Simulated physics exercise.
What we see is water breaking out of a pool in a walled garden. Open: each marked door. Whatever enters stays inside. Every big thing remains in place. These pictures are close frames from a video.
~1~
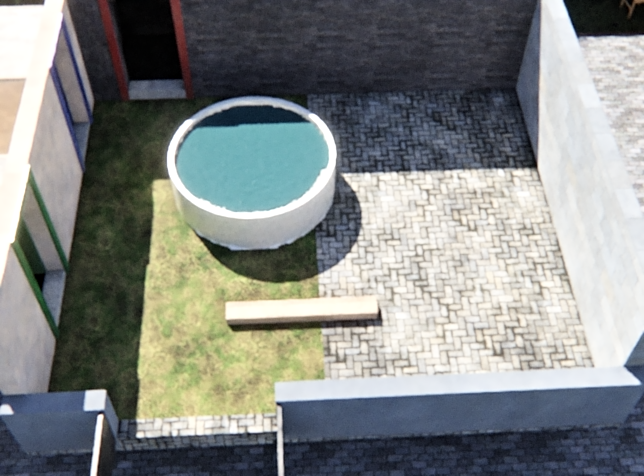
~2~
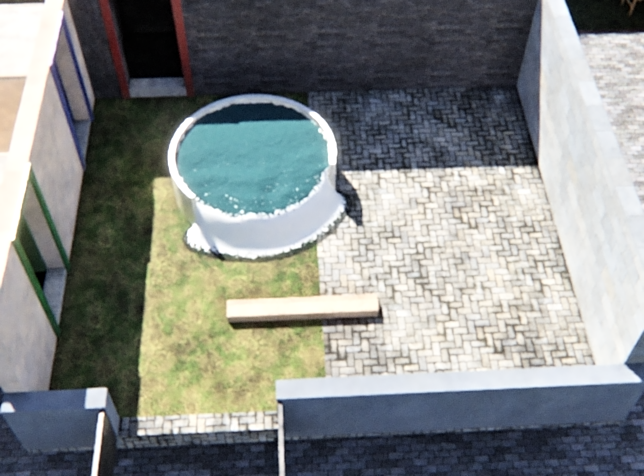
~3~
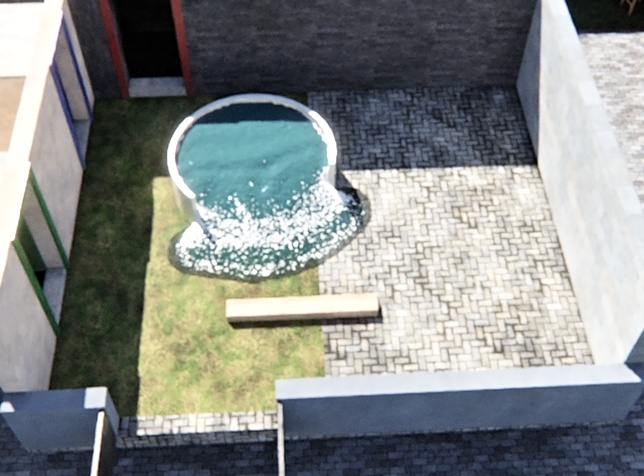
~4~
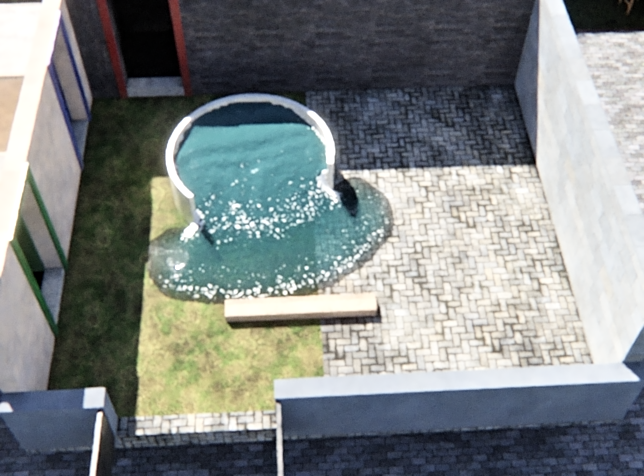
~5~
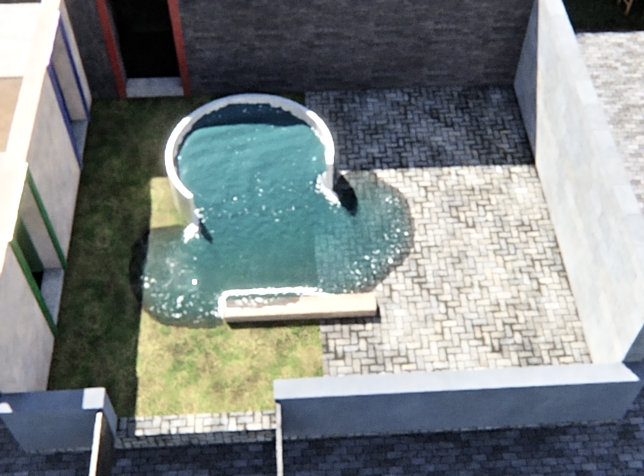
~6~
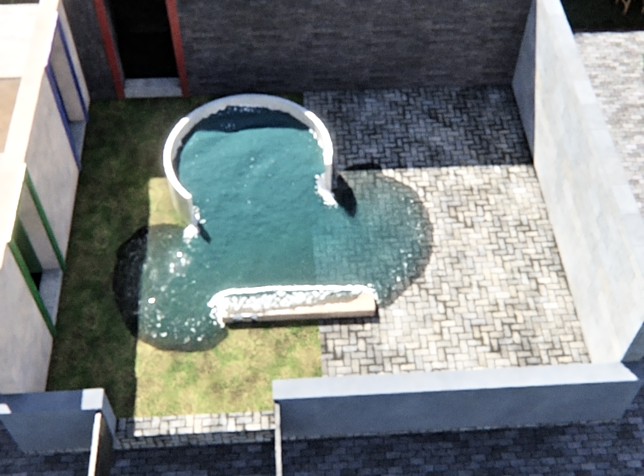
In a walled garden, water bursts from a round pool and spreads around a low bench.
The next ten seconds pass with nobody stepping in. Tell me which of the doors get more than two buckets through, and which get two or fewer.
Sorted out: The blue door gets two or fewer; the red door gets two or fewer; the green door gets two or fewer.
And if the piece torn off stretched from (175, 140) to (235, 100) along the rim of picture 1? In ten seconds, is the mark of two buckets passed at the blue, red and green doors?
Blue door: Above, red door: Above, green door: Below.
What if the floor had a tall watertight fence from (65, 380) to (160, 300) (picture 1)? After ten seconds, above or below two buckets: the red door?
Note: Red door remains below threshold.
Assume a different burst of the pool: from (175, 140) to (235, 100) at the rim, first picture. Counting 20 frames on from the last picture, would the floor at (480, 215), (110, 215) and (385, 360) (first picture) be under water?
Taken one by one: Unaffected, then sodden, then unaffected.
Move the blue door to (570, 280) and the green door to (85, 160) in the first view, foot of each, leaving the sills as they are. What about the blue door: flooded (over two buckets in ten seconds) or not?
The blue door goes above.
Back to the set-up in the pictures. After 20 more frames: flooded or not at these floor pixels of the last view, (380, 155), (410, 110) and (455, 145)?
Taking them as listed, they are spared, spared and spared.
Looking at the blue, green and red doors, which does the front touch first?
Answer: The green door.
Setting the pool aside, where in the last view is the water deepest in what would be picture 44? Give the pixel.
Close to (506, 91), I'd say.
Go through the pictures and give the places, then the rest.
The first frame shows the round pool at (253, 157) is whole and still.
In the second frame, water pours out at (276, 230) and has run to (346, 200).
In the third frame, water pours out at (276, 232) and has run to (362, 199).
In the fourth frame, the front is at (155, 275), out from the gap at (274, 233).
In the fifth frame, the front is at (148, 306), out from the gap at (274, 234).
In the sixth frame, the front is at (140, 330), out from the gap at (272, 234).
A moment on, water covers 45 % of the floor; the blue door not reached, the red door not reached, the green door not reached.
Next, water covers 55 % of the floor; the blue door not reached, the red door not reached, the green door wet at the sill, nothing in.
Then, water covers 60 % of the floor; the blue door not reached, the red door not reached, the green door wet at the sill, nothing in.
Later, water covers 75 % of the floor; the blue door not reached, the red door not reached, the green door wet at the sill, nothing in.
In the end, water covers 95 % of the floor; the blue door wet at the sill, nothing in, the red door not reached, the green door wet at the sill, nothing in.
